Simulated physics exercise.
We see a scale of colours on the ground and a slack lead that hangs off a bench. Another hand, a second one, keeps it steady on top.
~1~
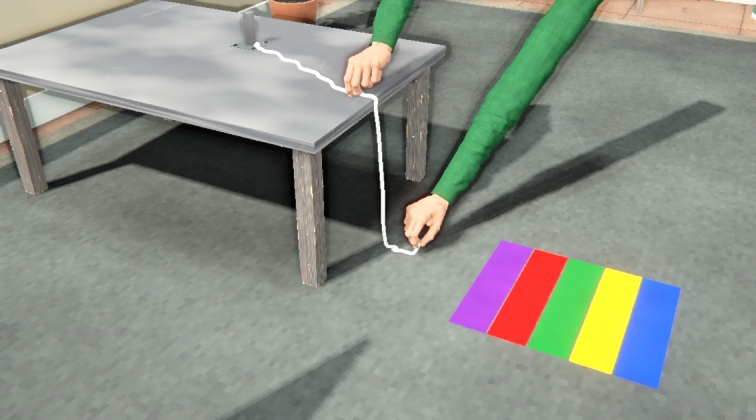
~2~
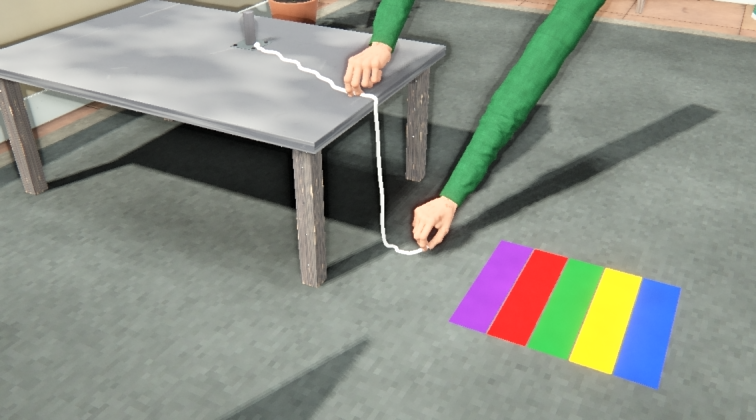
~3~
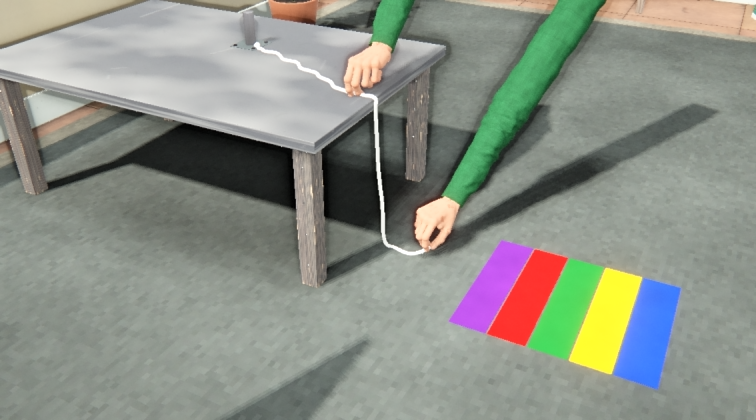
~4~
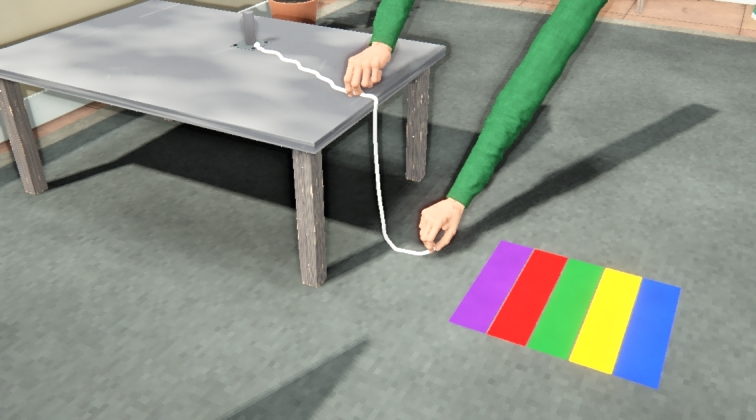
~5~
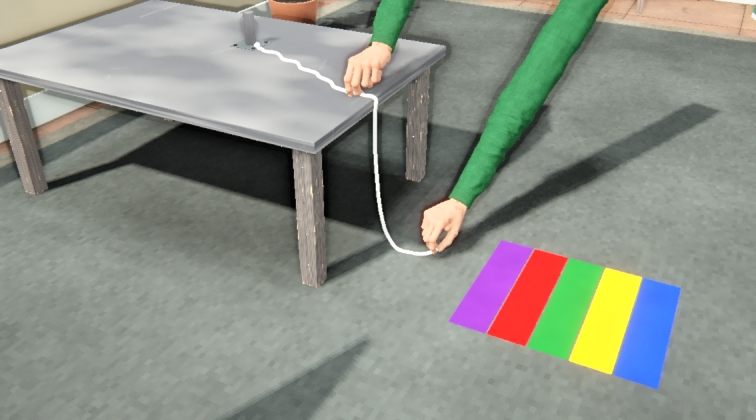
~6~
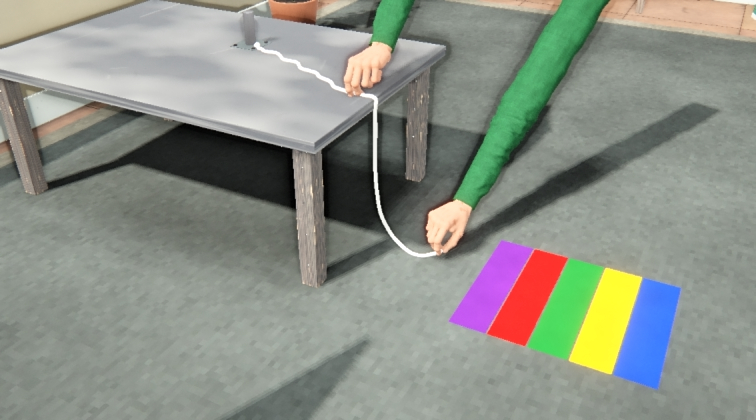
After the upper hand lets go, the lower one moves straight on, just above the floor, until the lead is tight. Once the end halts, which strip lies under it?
The red strip lies under it.
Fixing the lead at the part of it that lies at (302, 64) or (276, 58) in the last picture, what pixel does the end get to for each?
Respectively (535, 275) and (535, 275).
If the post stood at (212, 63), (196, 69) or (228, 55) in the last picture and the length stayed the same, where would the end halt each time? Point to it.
The first try gives (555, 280), the second (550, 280) and the third (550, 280).
A little later, end near (463, 257); short of the strips.
Next, end near (509, 270); over purple.
When it is tight, end near (537, 278); over red. It gets as far as the red strip.
